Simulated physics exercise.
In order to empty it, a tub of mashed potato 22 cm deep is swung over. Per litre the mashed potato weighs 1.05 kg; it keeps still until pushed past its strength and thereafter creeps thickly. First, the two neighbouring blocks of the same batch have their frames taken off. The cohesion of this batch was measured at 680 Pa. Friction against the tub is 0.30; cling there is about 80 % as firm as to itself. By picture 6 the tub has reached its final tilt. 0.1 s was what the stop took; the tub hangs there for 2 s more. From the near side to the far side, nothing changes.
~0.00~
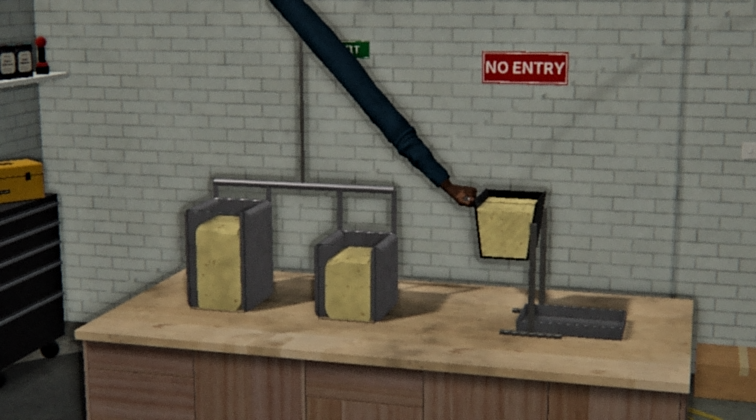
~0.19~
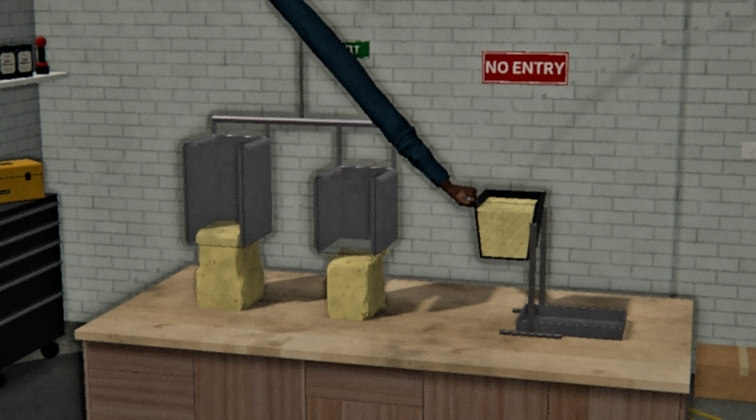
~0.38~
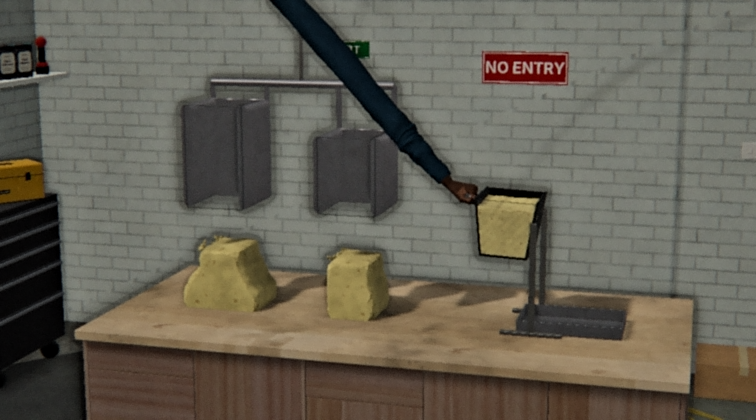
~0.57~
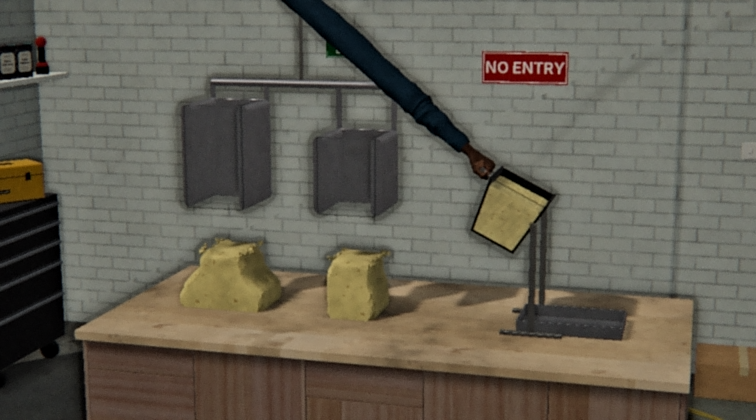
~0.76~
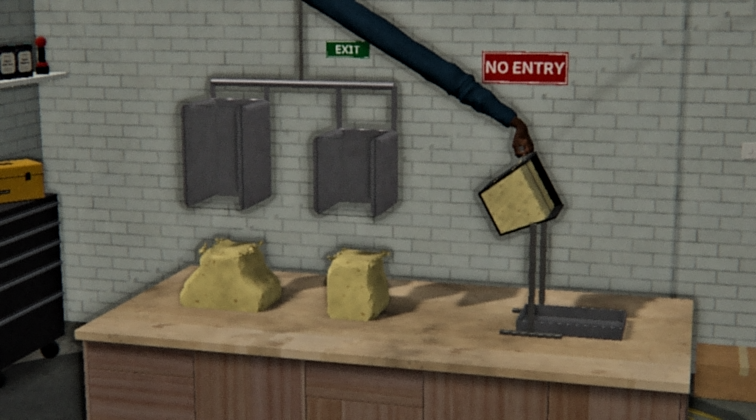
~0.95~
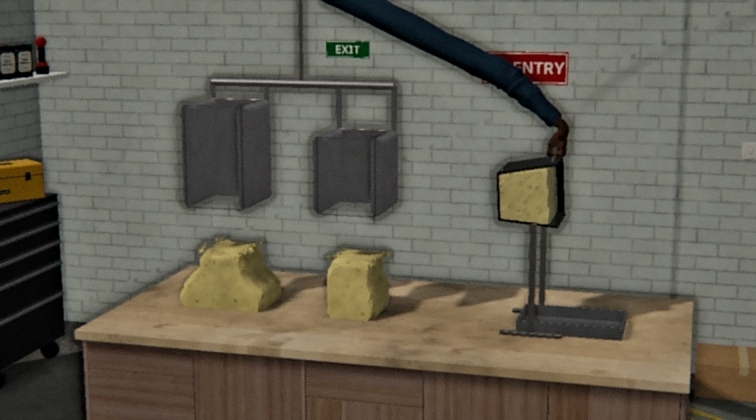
A hand on a long dark-blue sleeve tilts a black-rimmed tub of pale yellow mash on a thin grey stand until it lies on its side, the mash still inside. Before that, two grey moulds lift off two yellow blocks on the left, the taller one slumping and widening, the other barely sinking. The fixed, slightly raised view shows a wooden counter against a white brick wall with red and green signs.
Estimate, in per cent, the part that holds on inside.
The part holding on inside is about 100 %.
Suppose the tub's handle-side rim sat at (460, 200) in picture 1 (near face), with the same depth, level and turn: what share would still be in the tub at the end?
I'd guess around 50 per cent remains.
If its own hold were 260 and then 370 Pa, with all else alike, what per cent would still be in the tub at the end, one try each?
Respectively, close to 45 % and close to 55 %.
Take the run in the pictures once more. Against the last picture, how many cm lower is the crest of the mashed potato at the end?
0 cm or so.
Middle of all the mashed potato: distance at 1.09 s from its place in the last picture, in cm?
Shift: Roughly 0 cm.
By 1.09 s, the tub is at 87 degrees and holds 100 %.
By 1.26 s, the tub is at 87 degrees and holds 100 %.
By 1.43 s, the tub is at 87 degrees and holds 100 %.
By 1.60 s, the tub is at 87 degrees and holds 100 %.
By 2.95 s, at the end, the tub is at 87 degrees and holds 100 %.
